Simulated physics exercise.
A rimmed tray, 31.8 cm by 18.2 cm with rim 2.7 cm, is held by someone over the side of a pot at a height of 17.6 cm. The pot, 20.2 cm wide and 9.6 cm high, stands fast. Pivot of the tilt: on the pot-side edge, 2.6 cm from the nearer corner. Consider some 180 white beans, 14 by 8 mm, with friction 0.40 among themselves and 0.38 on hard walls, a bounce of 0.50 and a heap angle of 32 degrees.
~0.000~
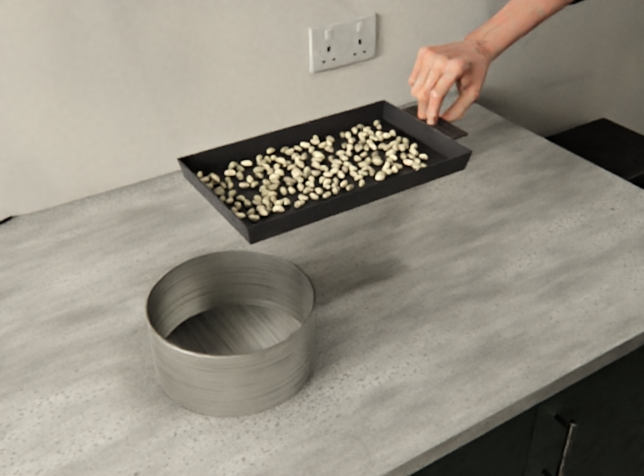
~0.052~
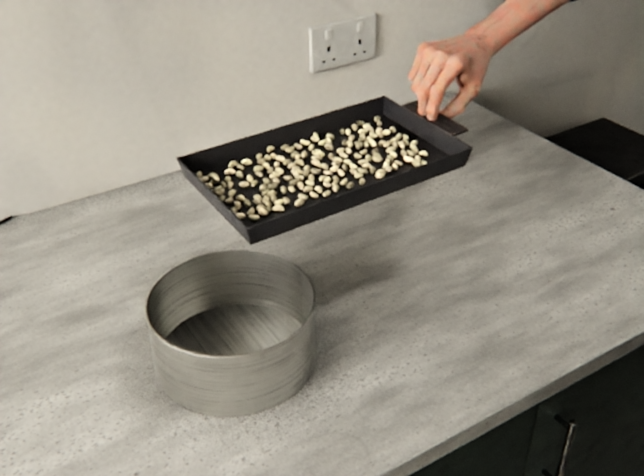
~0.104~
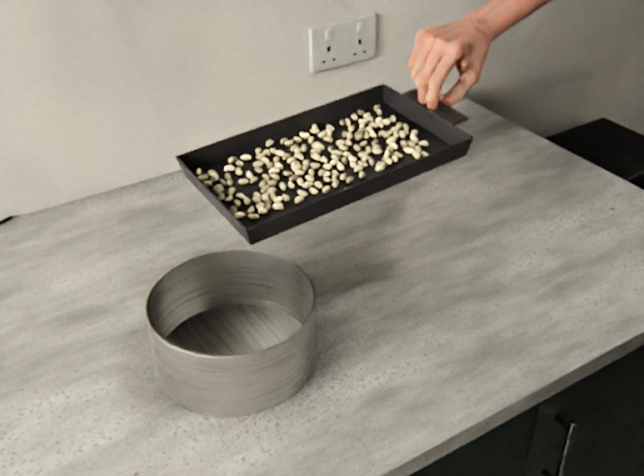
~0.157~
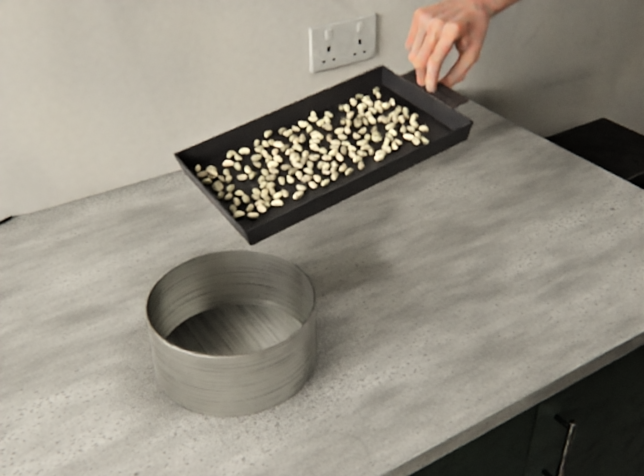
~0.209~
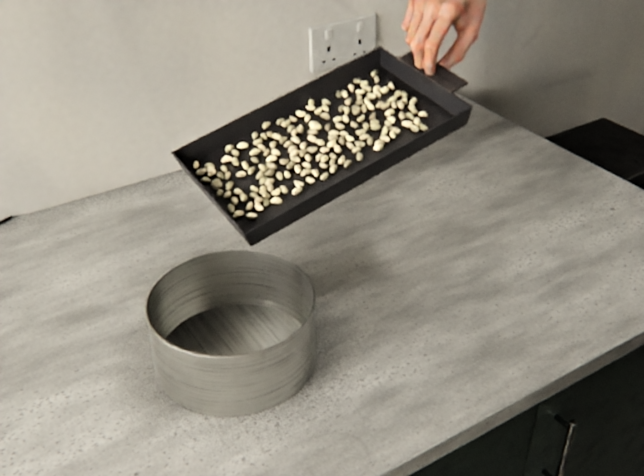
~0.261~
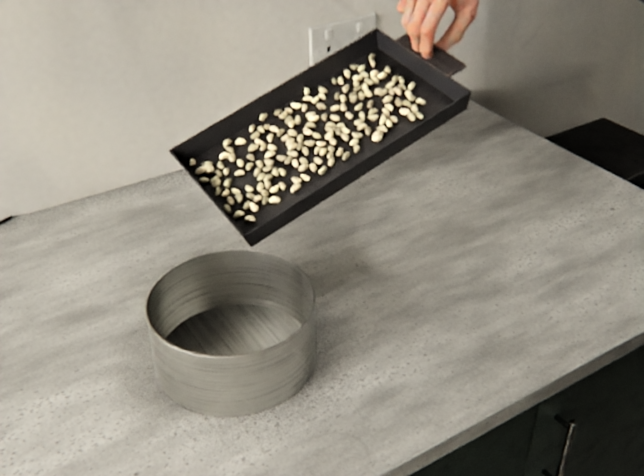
A dark rimmed tray of pale beans, held by a hand at its right end, starts out level above a round grey metal pot on a speckled countertop. The hand lifts that end, slowly and then faster, so the tray slopes down toward the left while the pot stays still.
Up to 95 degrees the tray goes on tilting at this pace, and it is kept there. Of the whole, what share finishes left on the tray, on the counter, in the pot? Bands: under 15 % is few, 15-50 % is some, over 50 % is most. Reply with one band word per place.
Left on the tray few, counter few, pot most.
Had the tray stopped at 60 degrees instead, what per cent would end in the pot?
Around 35 in a hundred.
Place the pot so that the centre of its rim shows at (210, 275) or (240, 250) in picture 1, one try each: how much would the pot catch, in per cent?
About 75 and 0 per cent.
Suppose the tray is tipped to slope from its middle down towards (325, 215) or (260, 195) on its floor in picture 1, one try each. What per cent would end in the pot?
First try: Around 95 percent; second try: Around 60 percent.
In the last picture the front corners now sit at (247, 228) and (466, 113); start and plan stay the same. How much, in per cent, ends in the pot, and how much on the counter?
The pot gets 95 and the counter 5.
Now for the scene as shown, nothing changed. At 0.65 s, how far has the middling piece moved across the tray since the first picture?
12 cm.
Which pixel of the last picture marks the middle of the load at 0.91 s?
At about (217, 238).
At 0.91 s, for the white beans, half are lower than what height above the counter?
Median height: Approx. 18 cm.
Then, at 0.65 s, tilt 56 degrees; the tray holds 100 %, the pot 0 %.
After 0.91 s, tilt 80 degrees; the tray holds 60 %, the pot 20 %.
After 1.28 s, tilt 95 degrees; the tray holds 10 %, the pot 75 %.
In the end, at 2.4 s, tray 0 %, counter 5 %, pot 95 %.
